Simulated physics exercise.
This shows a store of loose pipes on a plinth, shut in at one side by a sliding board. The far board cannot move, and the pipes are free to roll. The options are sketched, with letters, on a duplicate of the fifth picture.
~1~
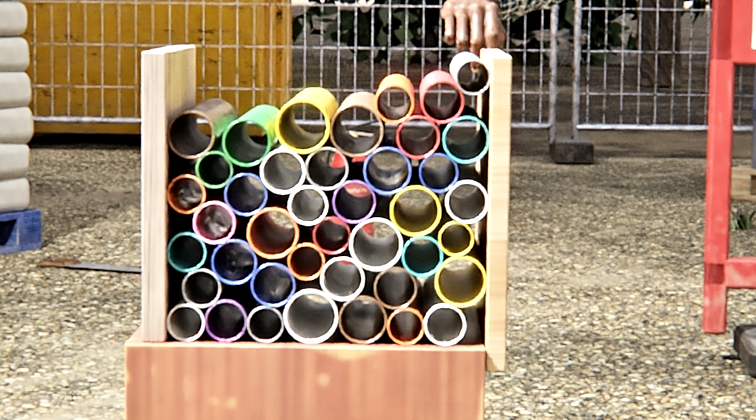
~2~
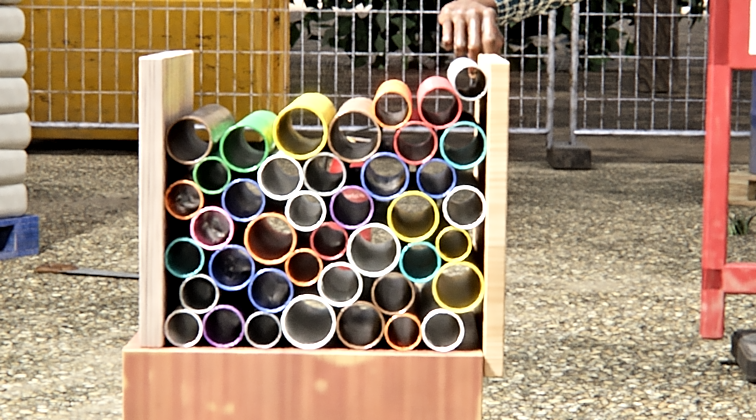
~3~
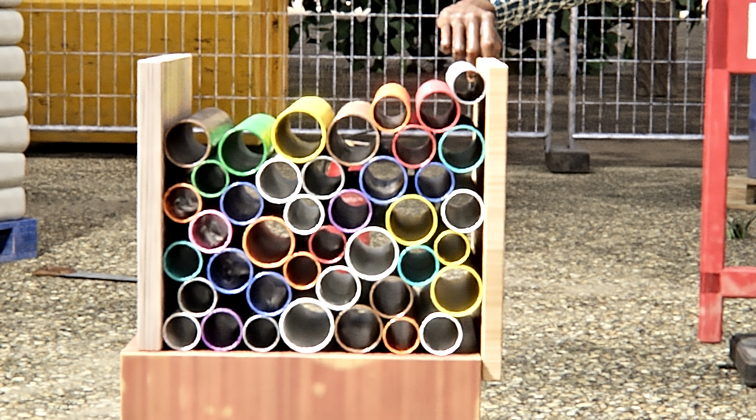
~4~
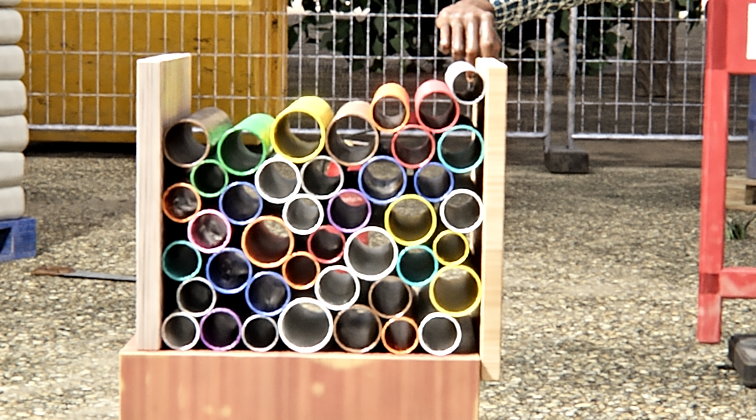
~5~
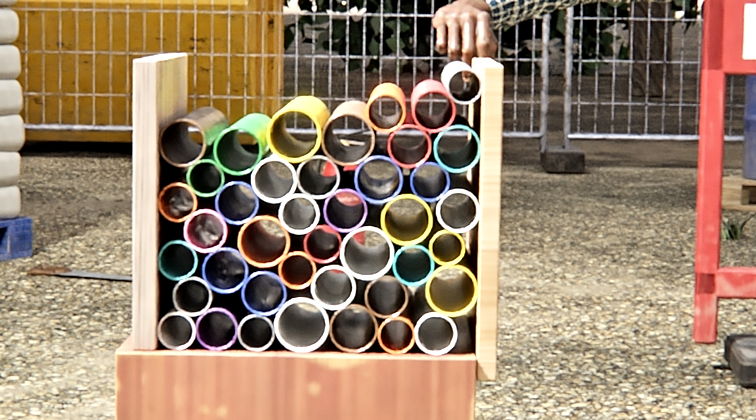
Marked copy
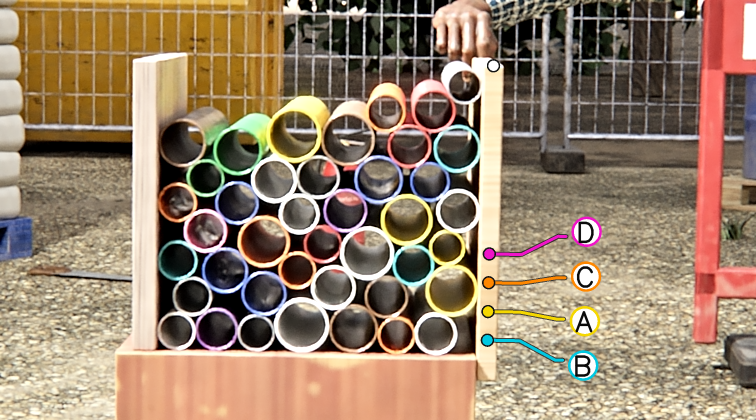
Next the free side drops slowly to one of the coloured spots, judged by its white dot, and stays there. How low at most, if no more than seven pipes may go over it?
Slide it to D.
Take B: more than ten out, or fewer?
More than ten.
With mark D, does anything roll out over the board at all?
Yes, at D.
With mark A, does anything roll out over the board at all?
Yes, at A.
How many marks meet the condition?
One of the four.
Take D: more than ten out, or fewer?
Fewer than ten.
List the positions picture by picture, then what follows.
In the first frame, a white pipe (186, 322); an orange pipe (406, 327); a white pipe (343, 278).
In the second frame, a white pipe (340, 284); a yellow pipe (453, 245).
In the third frame, a red pipe (328, 245); a white pipe (304, 214).
In the fourth frame, a red pipe (413, 146); a green pipe (242, 151).
In the fifth frame, a grey pipe (465, 86); side board (483, 206); a white pipe (177, 331).
On the marked copy, A at (488, 311); B at (488, 340); C at (489, 283); D at (490, 254); the white dot at (494, 66).
Following D. Soon after the start, top of the board (481, 151).
Later, top of the board (479, 248).
In the end, top of the board (479, 253), seven out over the board.
As for the rest, A more than seven out over the board; B more than seven out over the board; C more than seven out over the board.
